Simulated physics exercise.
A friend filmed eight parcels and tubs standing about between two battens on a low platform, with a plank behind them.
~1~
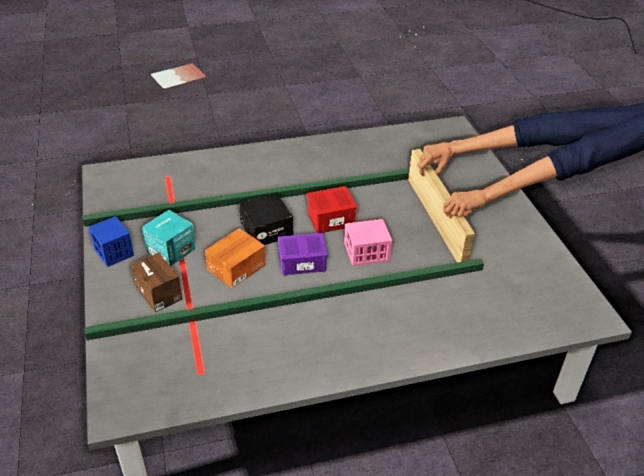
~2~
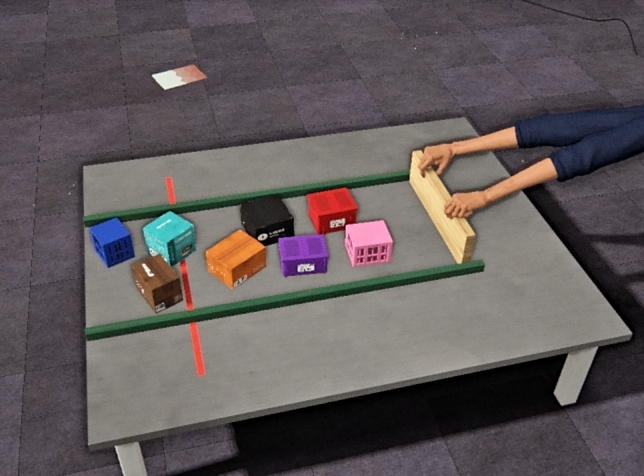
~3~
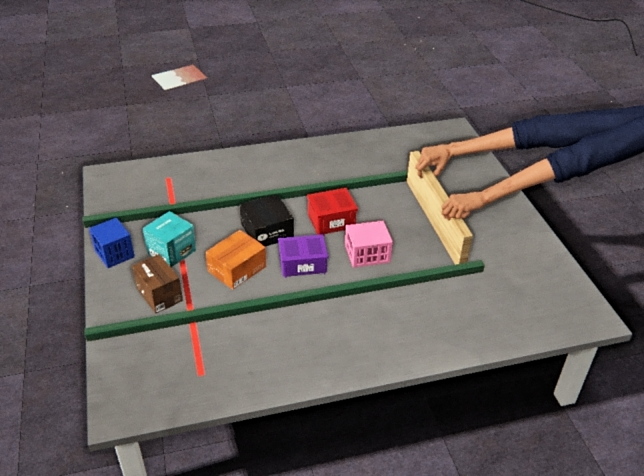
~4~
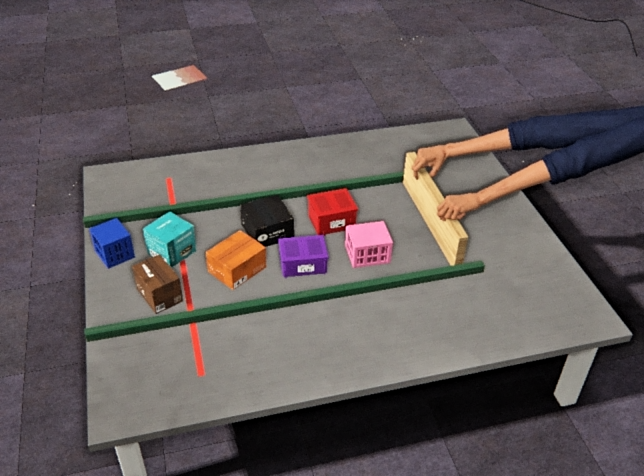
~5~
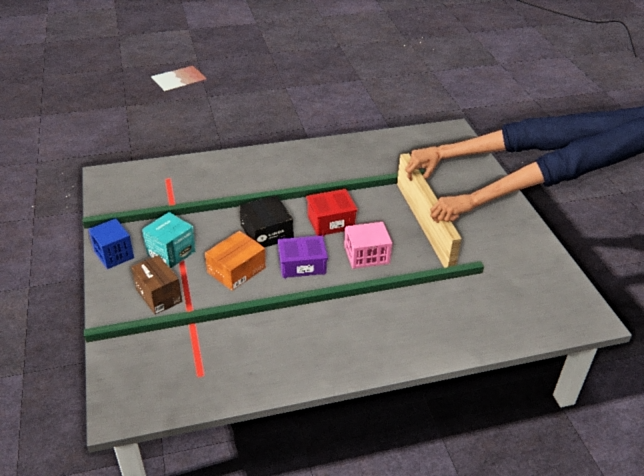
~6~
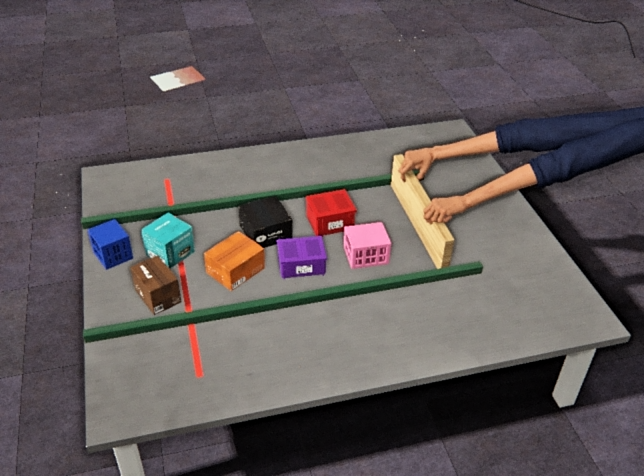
A wooden plank slides slightly left between two green strips, pushed by two hands, while the boxes stay still.
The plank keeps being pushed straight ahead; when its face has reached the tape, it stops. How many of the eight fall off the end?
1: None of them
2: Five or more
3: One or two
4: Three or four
Three or four.
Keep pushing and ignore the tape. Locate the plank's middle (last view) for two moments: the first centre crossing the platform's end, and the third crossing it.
Near (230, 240) and (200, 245).
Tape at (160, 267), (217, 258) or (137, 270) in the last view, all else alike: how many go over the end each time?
4, 2, 6.
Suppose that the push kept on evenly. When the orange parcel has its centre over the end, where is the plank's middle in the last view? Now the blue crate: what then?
Its middle is about (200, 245) and about (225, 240).
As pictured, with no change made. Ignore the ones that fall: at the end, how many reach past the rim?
0, I think.
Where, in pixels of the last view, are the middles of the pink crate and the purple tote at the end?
Final positions: Near (163, 279); near (118, 288).
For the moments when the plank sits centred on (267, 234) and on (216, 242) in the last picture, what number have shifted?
At first I count 7, and then 8.
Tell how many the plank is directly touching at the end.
Result: 2 in all.
Soon after, none off yet; blue crate at rest near (111, 244); brown parcel at rest near (156, 285); turquoise box at rest near (169, 241).
Then, none off yet; blue crate at rest near (111, 244); brown parcel moved about its own width near (125, 297); turquoise box moved a little near (153, 240).
At rest, the number that fall off is three or four; fallen, orange parcel, turquoise box, brown parcel and blue crate.
